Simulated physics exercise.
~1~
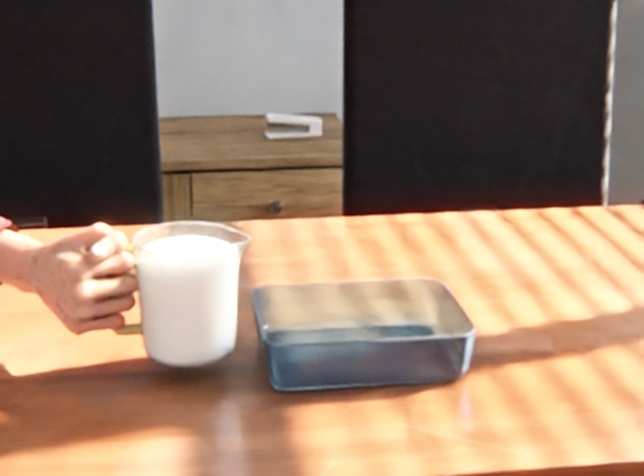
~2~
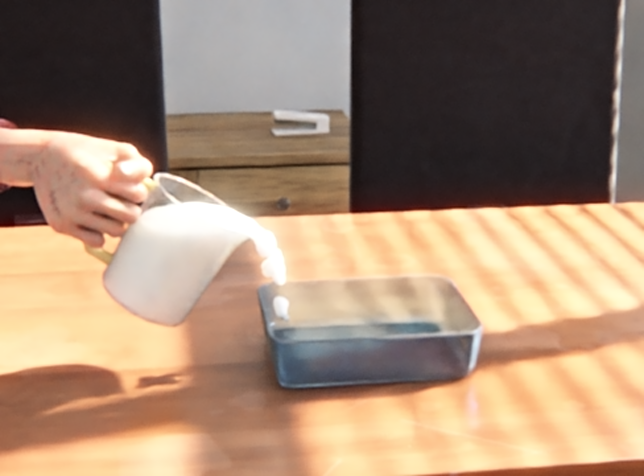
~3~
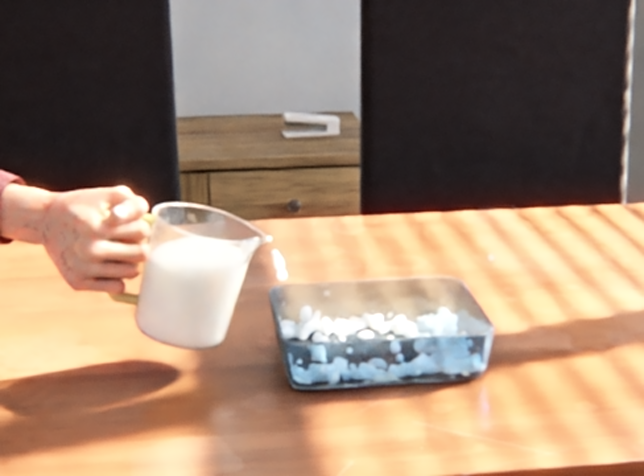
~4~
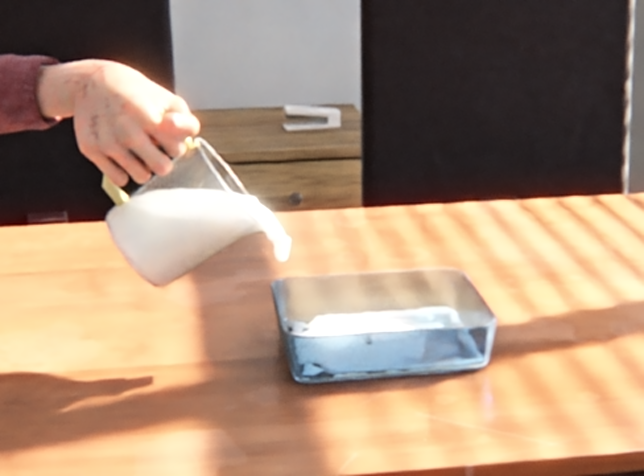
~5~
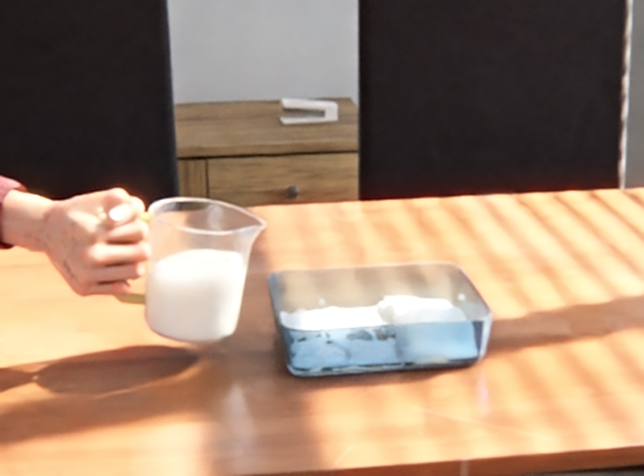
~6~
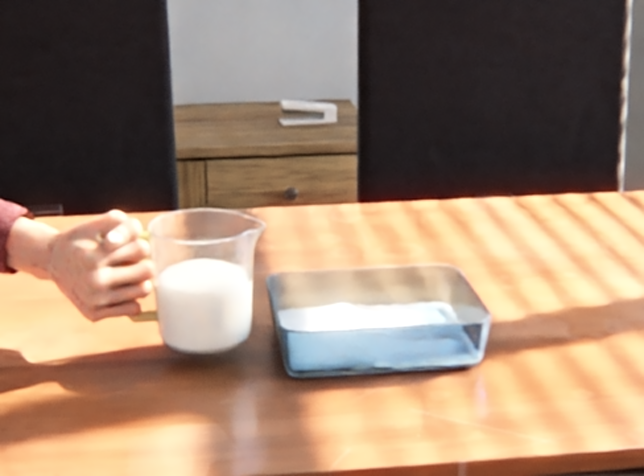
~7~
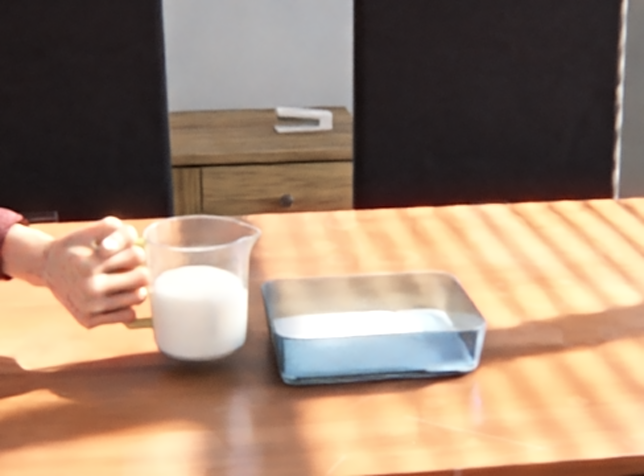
To begin with, a hand at the left holds a clear jug full of milk by its handle, beside an empty bluish glass dish on a sunlit wooden table. The hand raises and tips the jug to the right, and milk runs from its lip into the dish. It eases the jug back toward upright, while white liquid splashes about inside the dish. Then the hand lifts and tilts the jug again, more steeply. Finally it levels and lowers the jug, now roughly half full, and the milk in the dish settles into a calm, shallow pool.
